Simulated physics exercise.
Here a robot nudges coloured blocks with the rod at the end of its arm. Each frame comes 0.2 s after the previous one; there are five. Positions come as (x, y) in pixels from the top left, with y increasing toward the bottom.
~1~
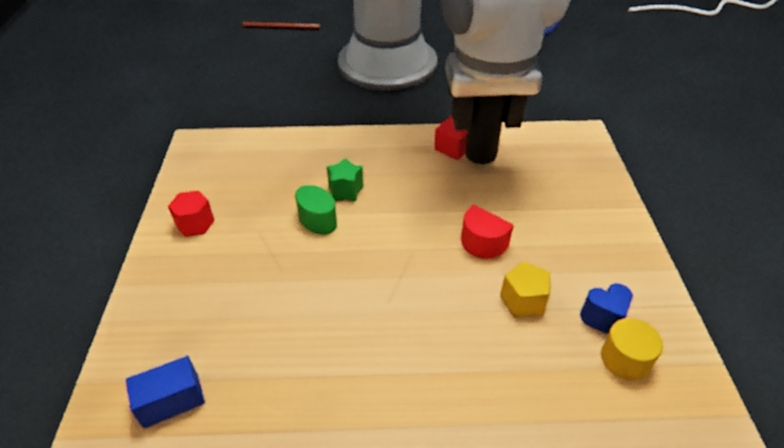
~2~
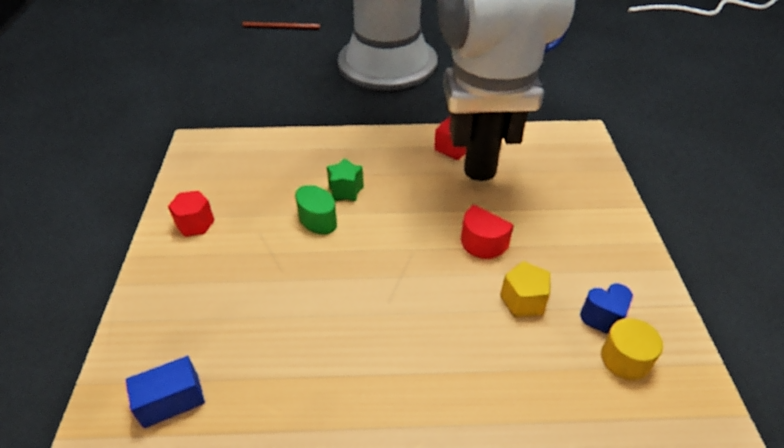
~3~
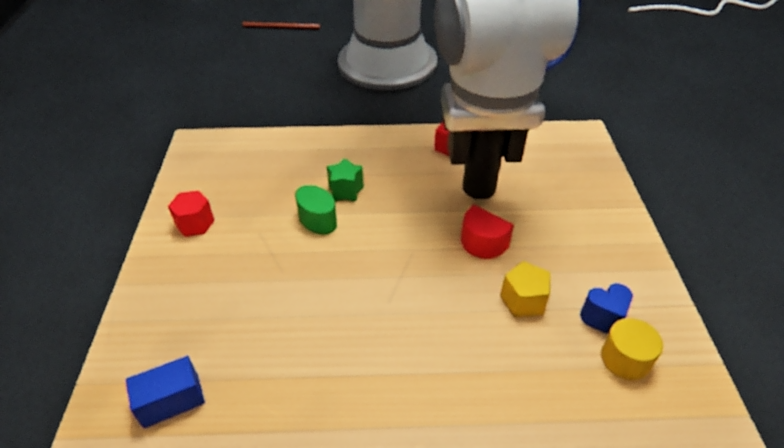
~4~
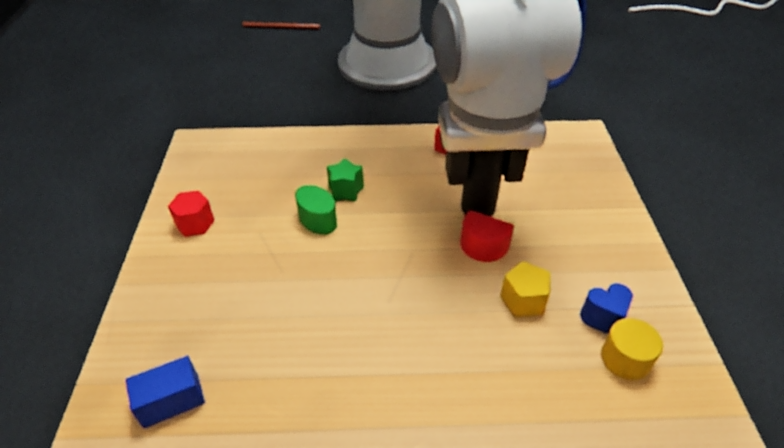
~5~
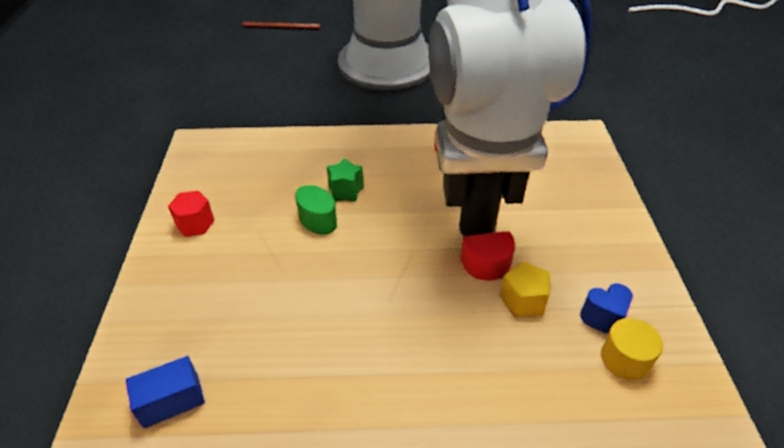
A robot arm's black rod moved down the wooden board toward the red D-shaped block, then pushed it a short way toward the yellow pentagon, while the other coloured blocks stayed still.
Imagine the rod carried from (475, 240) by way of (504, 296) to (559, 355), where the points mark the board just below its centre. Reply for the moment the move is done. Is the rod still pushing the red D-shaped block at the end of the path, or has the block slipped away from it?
Still in front.
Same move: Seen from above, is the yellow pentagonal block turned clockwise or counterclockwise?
The block spins anticlockwise.
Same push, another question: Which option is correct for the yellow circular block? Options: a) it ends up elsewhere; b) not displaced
a (it ends up elsewhere)
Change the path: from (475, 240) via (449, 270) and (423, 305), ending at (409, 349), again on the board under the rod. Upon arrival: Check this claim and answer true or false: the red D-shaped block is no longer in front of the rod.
That is true.
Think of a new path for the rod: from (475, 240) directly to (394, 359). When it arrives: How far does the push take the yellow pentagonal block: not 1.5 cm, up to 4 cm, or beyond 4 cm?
Displacement: Within 1.5 cm.
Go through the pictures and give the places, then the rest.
The first picture shows tip of the rod (481, 155), middles of tops, red D-shaped block (486, 222), yellow pentagonal block (530, 279), blue heart-shaped block (613, 298), yellow circular block (637, 338).
The second picture shows rod (480, 171), nothing pushed.
The third picture shows rod (479, 188), nothing pushed.
The fourth picture shows rod (478, 208), red D-shaped block (486, 226).
The fifth picture shows rod (477, 229), red D-shaped block (492, 244), yellow pentagonal block (530, 279), blue heart-shaped block (613, 298), yellow circular block (637, 338).
The first path, step by step. One third of the way, rod (494, 266); red D-shaped block (515, 283), turned 15° anticlockwise; yellow pentagonal block (556, 304), turned 15° anticlockwise.
Two thirds of the way, rod (523, 305); red D-shaped block (548, 326), turned 20° anticlockwise; yellow pentagonal block (598, 342), turned 35° anticlockwise; yellow circular block (650, 343).
At the end, rod (564, 344); red D-shaped block (587, 371); yellow pentagonal block (647, 386), turned 60° anticlockwise; blue heart-shaped block unmoved; yellow circular block (658, 346).
